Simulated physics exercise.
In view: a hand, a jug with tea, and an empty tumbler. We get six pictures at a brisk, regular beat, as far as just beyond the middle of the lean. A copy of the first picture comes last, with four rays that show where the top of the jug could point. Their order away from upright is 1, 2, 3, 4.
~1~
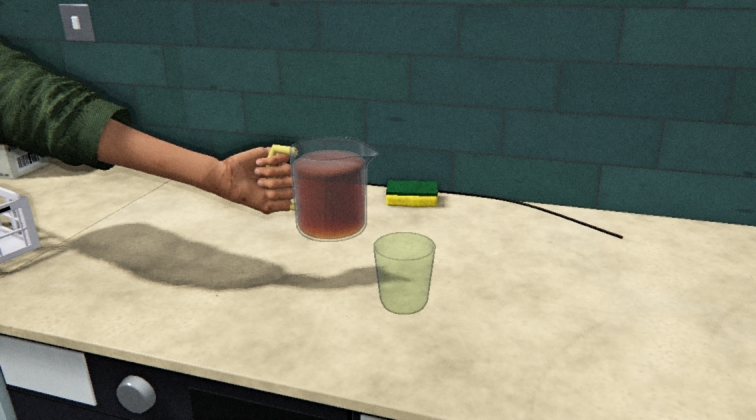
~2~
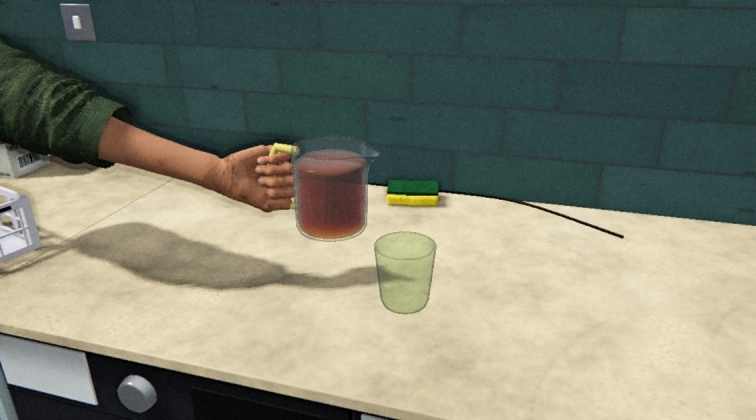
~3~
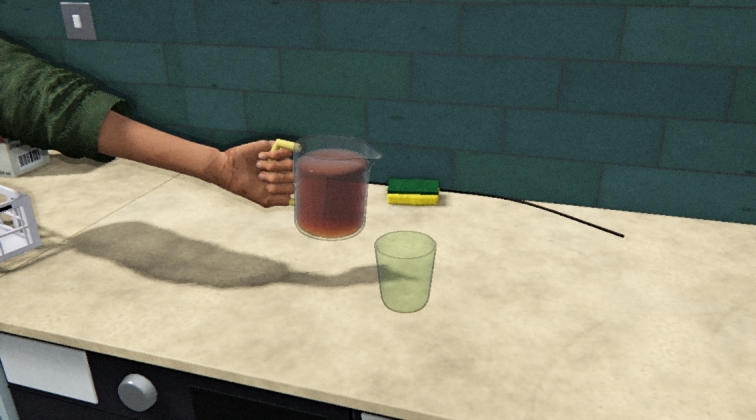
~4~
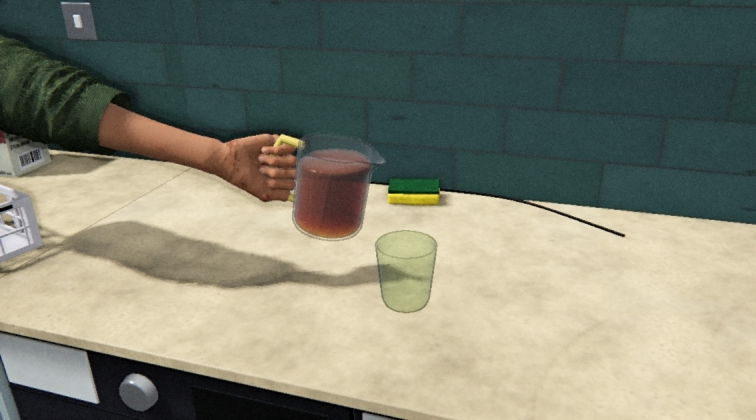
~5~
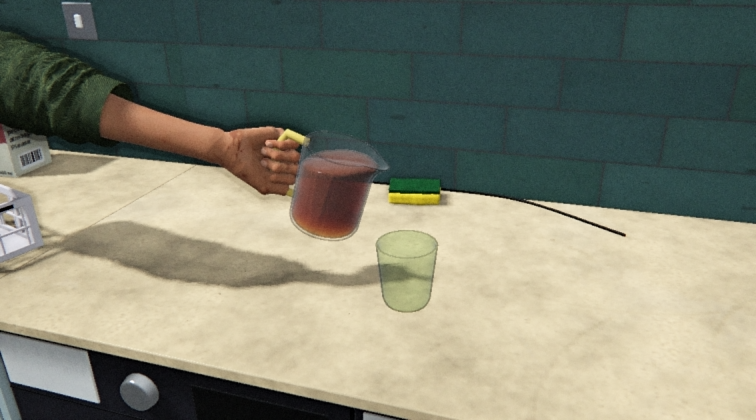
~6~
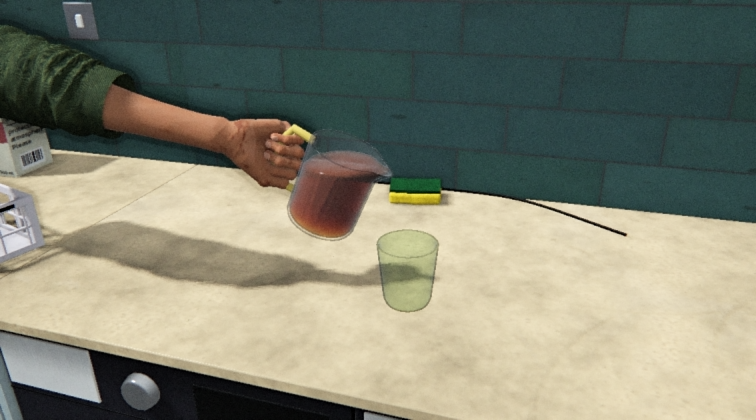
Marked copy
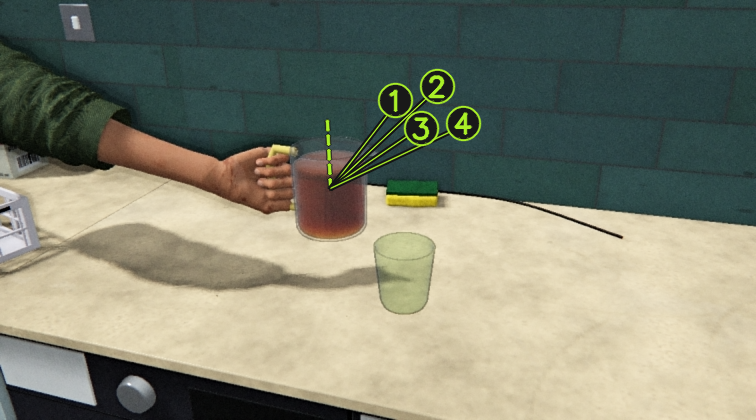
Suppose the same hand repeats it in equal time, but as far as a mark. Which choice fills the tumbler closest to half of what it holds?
Go for 3.
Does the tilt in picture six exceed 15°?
Yes.
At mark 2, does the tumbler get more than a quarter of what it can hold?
Yes.
On the marked copy, 1 at (386, 115); 2 at (425, 98); 3 at (406, 136); 4 at (449, 132).
If 1 is chosen, the tumbler ends with about 24 % of what it can hold.
If 2 is chosen, the tumbler ends with about 37 % of what it can hold.
If 3 is chosen, the tumbler ends with about 53 % of what it can hold.
If 4 is chosen, the tumbler ends with about 65 % of what it can hold; 6 % of the tea is spilt.
